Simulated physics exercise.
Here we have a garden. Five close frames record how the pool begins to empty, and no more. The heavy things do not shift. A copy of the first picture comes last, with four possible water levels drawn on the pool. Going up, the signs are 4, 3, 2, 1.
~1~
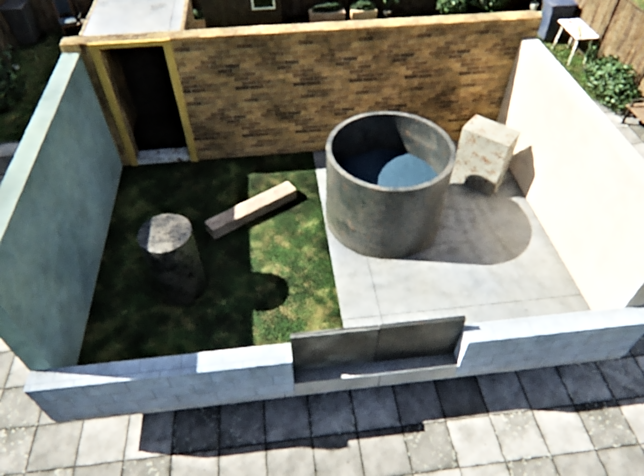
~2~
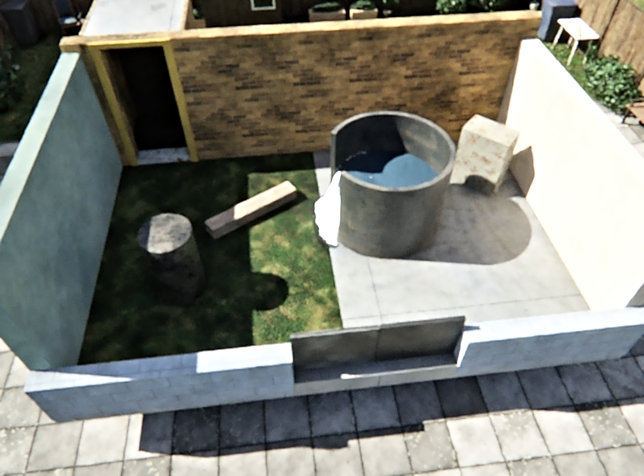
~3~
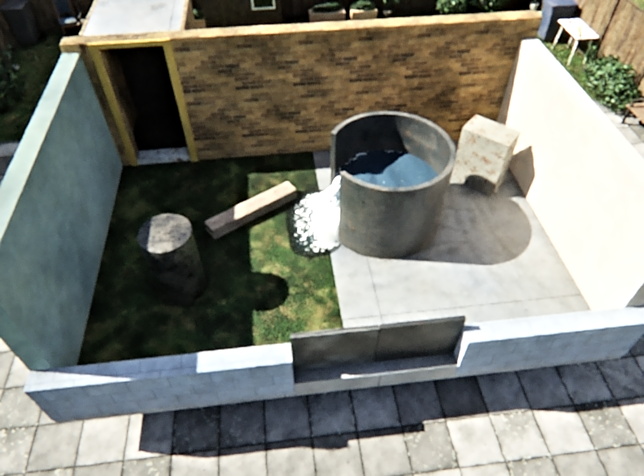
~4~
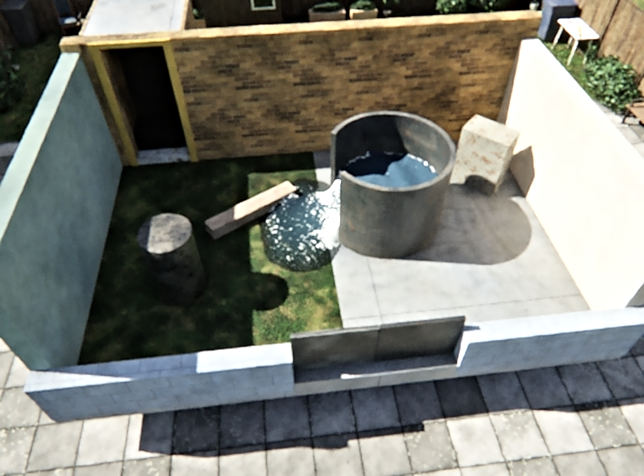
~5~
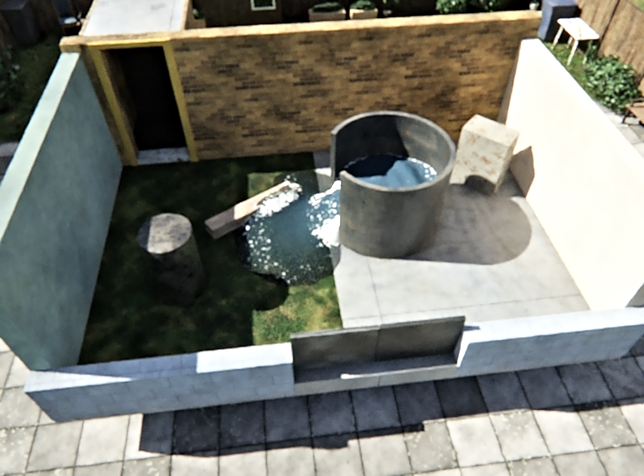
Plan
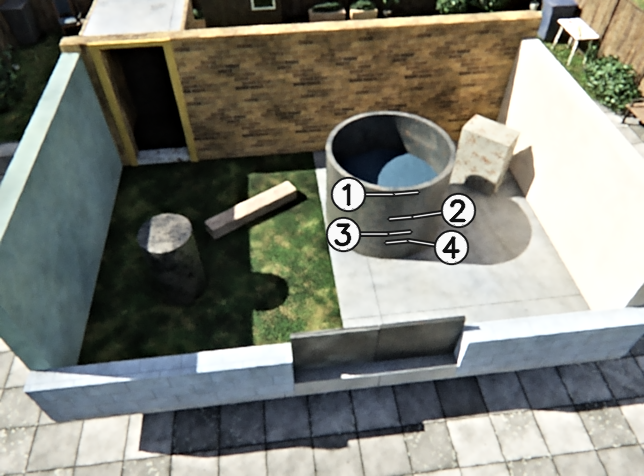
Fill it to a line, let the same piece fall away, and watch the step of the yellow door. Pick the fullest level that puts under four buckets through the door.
Go for 2.
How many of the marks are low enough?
Three of the four.
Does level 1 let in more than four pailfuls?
Yes, that goes wrong.
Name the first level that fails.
1.
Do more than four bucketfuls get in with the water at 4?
No.
On the marked copy, 1 at (405, 193); 2 at (401, 217); 3 at (398, 232); 4 at (397, 241); from the bottom up 4, 3, 2, 1.
For level 1, about 11 bucketfuls get in.
For level 2, a splash gets over, under a bucket.
For level 3, nothing gets over.
For level 4, nothing gets over.
